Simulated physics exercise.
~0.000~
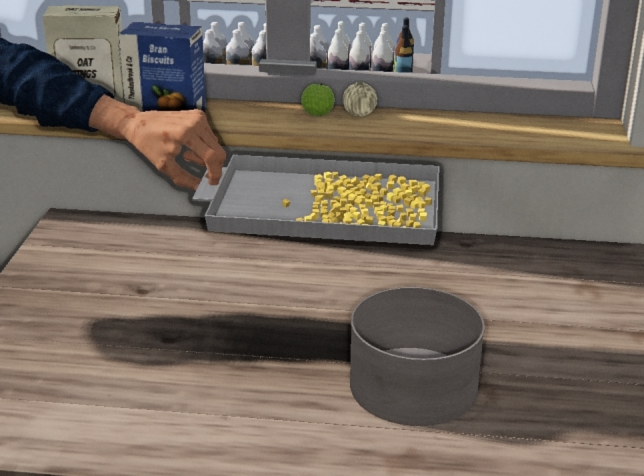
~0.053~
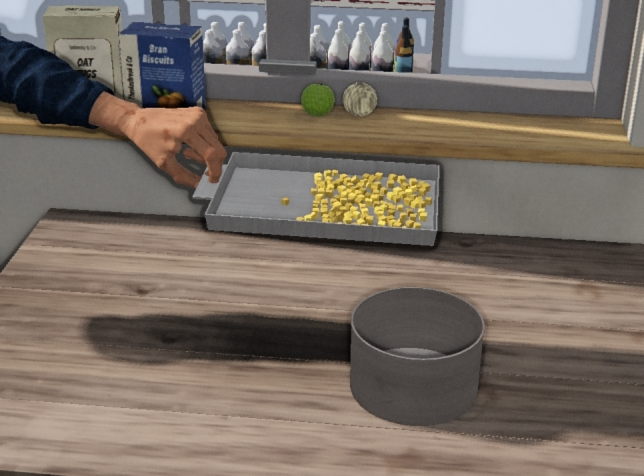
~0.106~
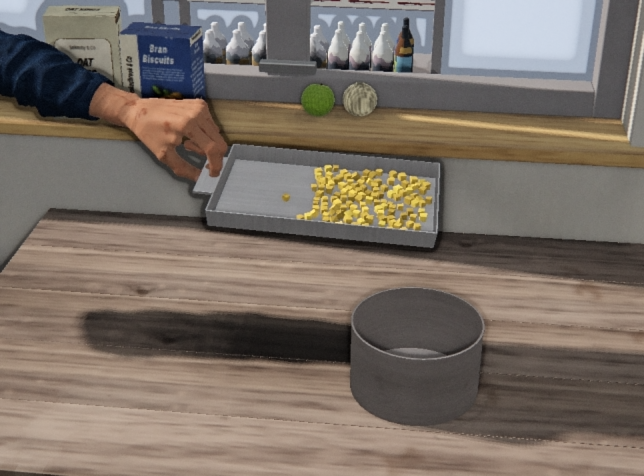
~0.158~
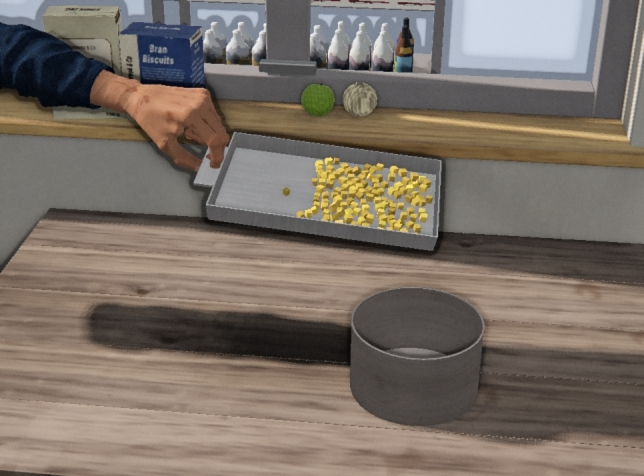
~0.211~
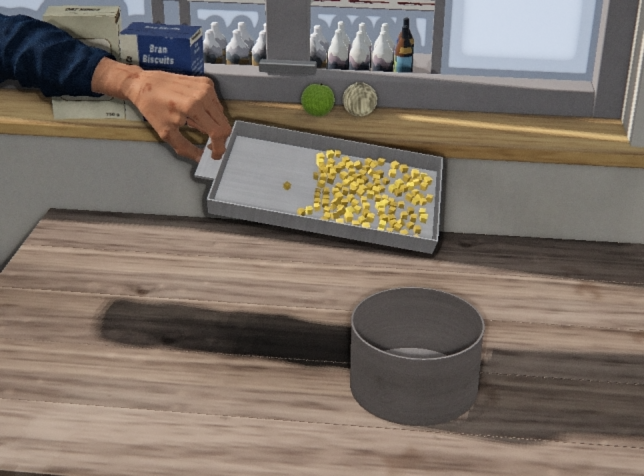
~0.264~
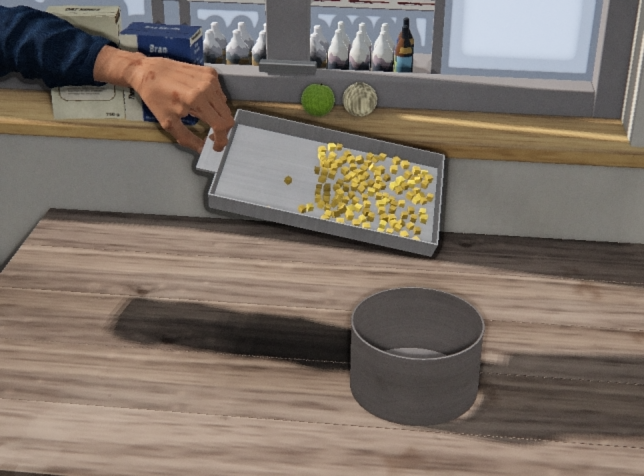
On a wooden table by a window, a hand held a metal tray of small yellow cubes behind a round grey pot, then raised the left end so the tray slanted gently down toward the right.
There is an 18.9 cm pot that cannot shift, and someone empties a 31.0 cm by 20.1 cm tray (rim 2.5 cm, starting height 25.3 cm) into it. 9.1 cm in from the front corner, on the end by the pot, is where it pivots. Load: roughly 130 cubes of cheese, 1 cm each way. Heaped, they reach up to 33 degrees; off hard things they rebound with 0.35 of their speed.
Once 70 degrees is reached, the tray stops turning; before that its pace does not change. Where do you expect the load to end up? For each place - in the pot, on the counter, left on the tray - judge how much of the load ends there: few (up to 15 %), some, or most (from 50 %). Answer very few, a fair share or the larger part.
Pot: A fair share; counter: Very few; left on the tray: The larger part.
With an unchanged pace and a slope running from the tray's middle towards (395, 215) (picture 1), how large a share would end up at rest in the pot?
Around 5 percent of them.
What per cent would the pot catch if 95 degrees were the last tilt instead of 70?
Roughly 95 %.
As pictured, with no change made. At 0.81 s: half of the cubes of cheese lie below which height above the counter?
I'd say near 26 cm.
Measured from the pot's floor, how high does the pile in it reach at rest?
I'd say near 1.0 centimetres.
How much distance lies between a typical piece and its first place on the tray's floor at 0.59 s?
By then it sits near 2 cm from where it began.
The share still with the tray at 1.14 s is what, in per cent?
80 %, give or take.
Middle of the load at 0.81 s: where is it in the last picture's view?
Load centre, approx.: (405, 227) px.
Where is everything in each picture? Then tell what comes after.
In the first frame, tray tilt 0 degrees, front corners at (208, 215) and (434, 228); middle of the pieces at (369, 203); pot at (418, 321).
In the second frame, tray tilt 1 degrees, front corners at (208, 213) and (434, 229); middle of the pieces at (369, 202).
In the third frame, tray tilt 4 degrees, front corners at (208, 209) and (435, 232), lowest corner right front; middle of the pieces at (369, 200).
In the fourth frame, tray tilt 8 degrees, front corners at (209, 204) and (435, 235), lowest corner right front; middle of the pieces at (369, 198).
In the fifth frame, tray tilt 12 degrees, front corners at (210, 198) and (435, 239), lowest corner right front; middle of the pieces at (370, 195).
In the sixth frame, tray tilt 16 degrees, front corners at (211, 193) and (435, 243), lowest corner right front; middle of the pieces at (371, 192); pot at (418, 321). Its pace works out near 80 degrees a second.
After 0.59 s, tilt 43 degrees; the tray holds 100 %, the pot 0 %.
After 0.81 s, tilt 60 degrees; the tray holds 100 %, the pot 0 %.
After 1.14 s, tilt 70 degrees; the tray holds 80 %, the pot 15 %.
In the end, at 2.2 s, pot 20 %, counter 0 %, tray 75 %.
